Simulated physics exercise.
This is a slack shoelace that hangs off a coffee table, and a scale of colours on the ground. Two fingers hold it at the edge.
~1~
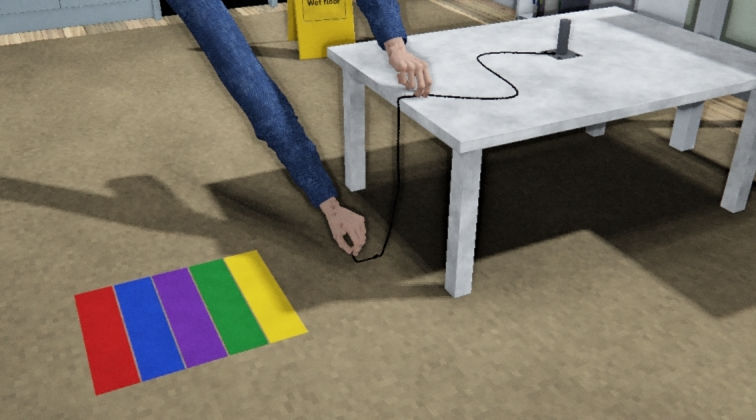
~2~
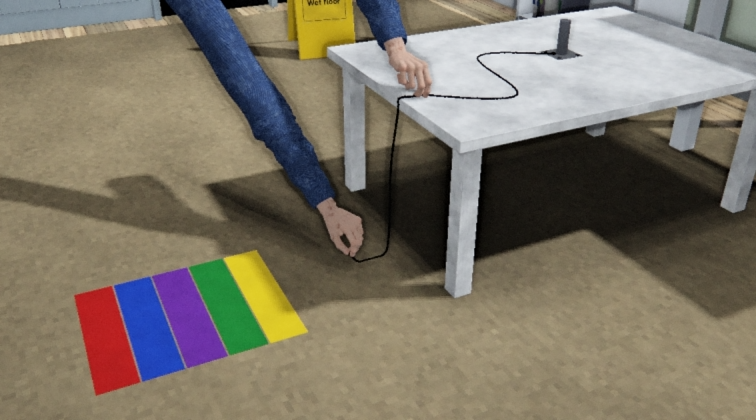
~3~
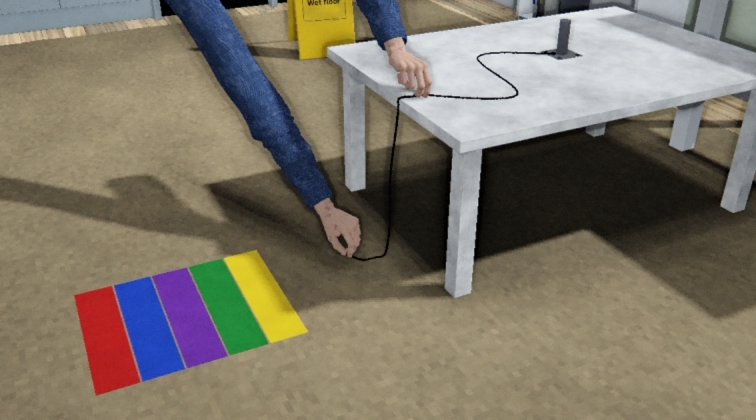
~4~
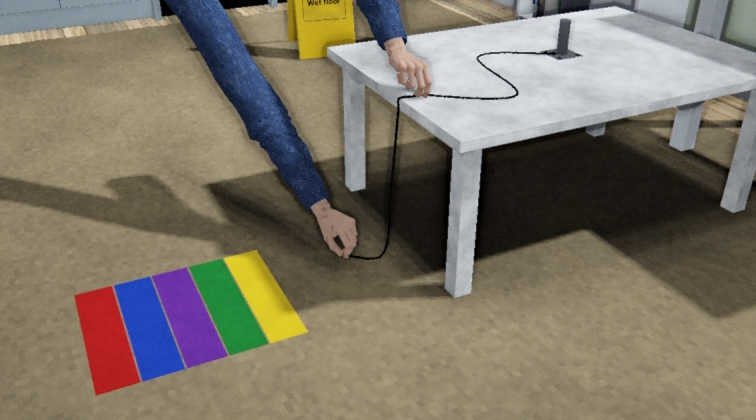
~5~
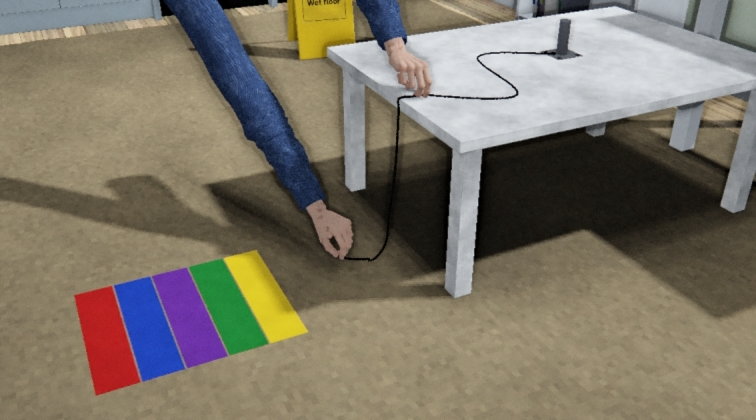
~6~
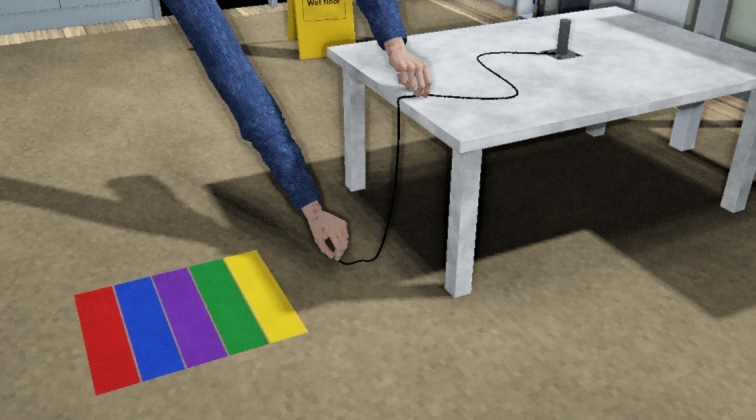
On a brown carpeted floor, seen from above at an angle, a pale, marbled coffee table stands at the right with a yellow sign behind it. A black shoelace curves across the tabletop and hangs over its left edge, near a red, blue, purple, green and yellow colour strip. One blue-sleeved hand stays at the edge while the lower hand draws the lace's end slightly left.
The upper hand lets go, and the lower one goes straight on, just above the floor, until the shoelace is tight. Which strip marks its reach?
It halts on the red strip.
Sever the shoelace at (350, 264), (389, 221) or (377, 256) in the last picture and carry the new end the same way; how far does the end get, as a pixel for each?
The places are (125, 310), (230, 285) and (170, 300).
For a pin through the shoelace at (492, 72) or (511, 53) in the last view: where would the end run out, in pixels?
Try by try, around (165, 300) and (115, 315).
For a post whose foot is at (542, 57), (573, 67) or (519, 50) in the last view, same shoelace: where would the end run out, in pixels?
Near (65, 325), (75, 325) and (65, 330).
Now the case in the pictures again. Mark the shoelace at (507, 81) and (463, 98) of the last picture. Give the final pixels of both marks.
Near (432, 86) and (355, 131).
Early on, end near (177, 298); over purple.
Midway, end near (127, 311); over blue.
At the end of the slack, end near (98, 318); over red. Over red.
